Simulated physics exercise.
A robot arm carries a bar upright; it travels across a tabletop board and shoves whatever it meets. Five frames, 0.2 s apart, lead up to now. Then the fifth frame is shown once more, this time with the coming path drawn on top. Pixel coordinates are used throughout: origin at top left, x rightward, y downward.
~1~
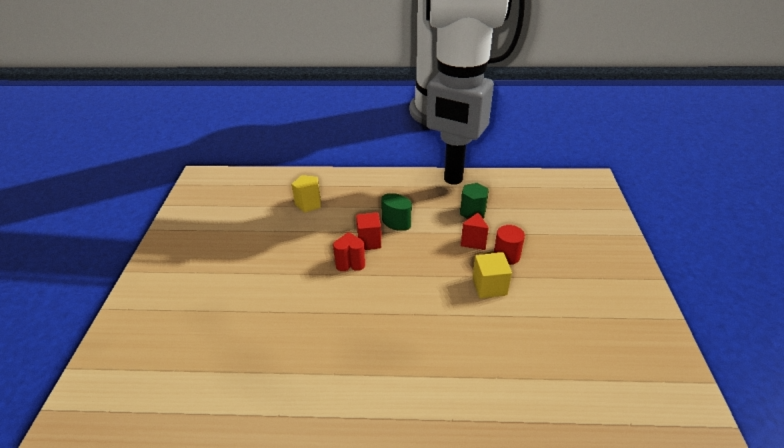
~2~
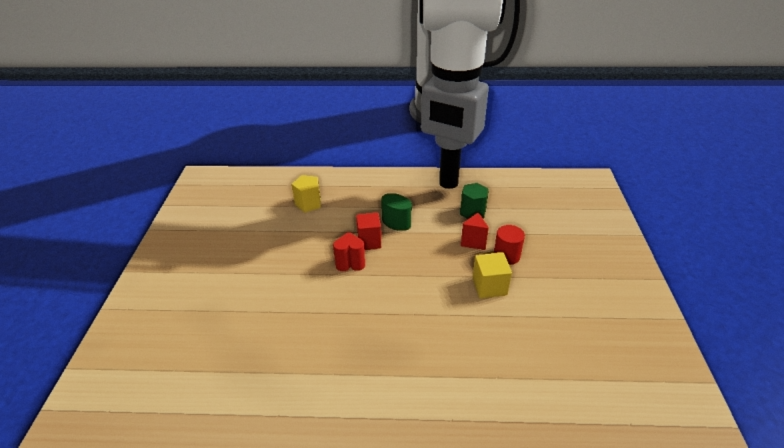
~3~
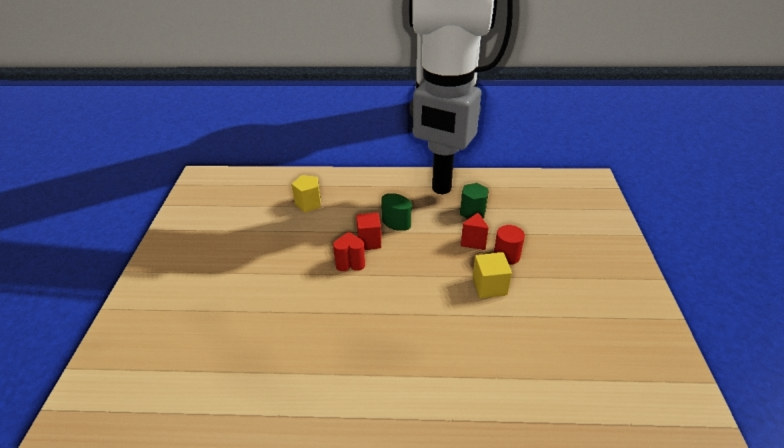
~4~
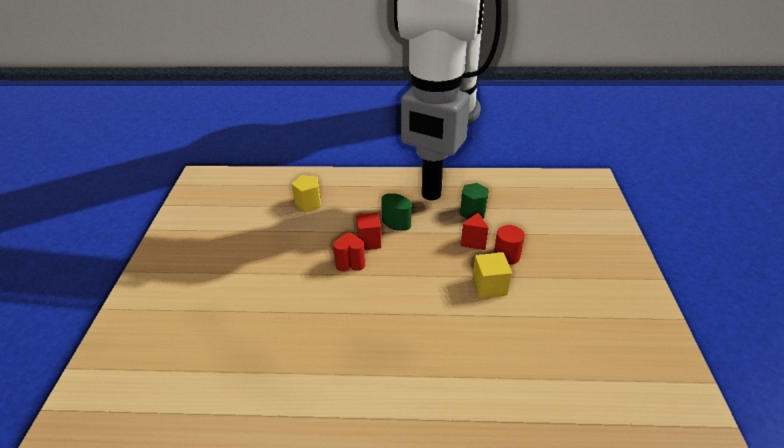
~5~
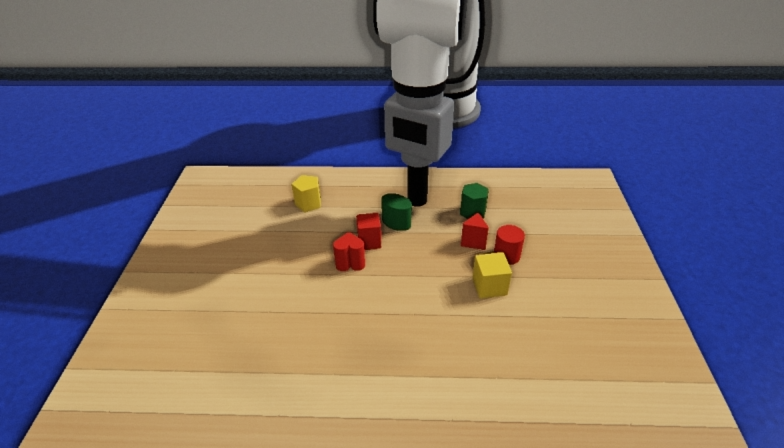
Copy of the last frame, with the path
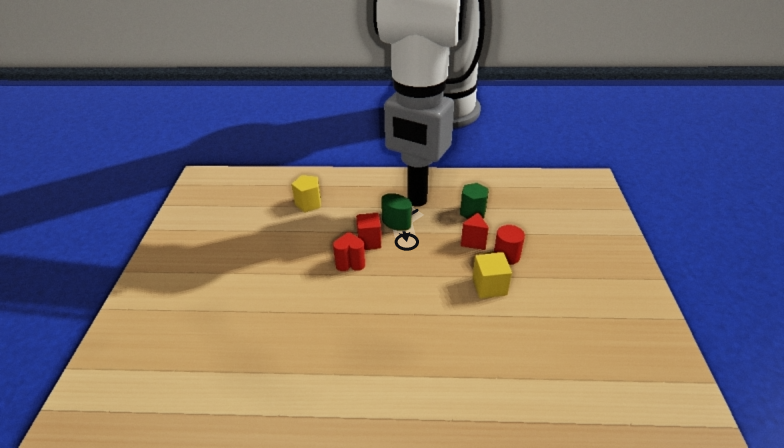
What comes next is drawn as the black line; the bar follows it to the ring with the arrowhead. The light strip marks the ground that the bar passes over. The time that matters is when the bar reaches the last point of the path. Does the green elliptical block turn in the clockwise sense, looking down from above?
In short: Yes.
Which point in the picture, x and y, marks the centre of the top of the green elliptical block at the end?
I expect it at (382, 211).
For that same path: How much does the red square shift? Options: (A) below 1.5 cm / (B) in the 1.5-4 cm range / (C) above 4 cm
A
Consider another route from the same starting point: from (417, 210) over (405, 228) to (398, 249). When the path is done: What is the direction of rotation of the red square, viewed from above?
Viewed from overhead, the red square winds up turned anticlockwise.
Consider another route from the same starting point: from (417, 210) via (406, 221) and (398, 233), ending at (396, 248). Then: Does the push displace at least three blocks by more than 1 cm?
I'd say no.
The line goes from (417, 210) through (405, 218) and (404, 230) to (407, 242).
On the path given first. Halfway along, bar at (402, 215); red square at (365, 222); green elliptical block at (383, 210), turned 25° clockwise.
At the end, bar at (407, 232); red square at (363, 222), turned 15° anticlockwise; green elliptical block at (382, 211), turned 45° clockwise; green six-sided block unmoved.
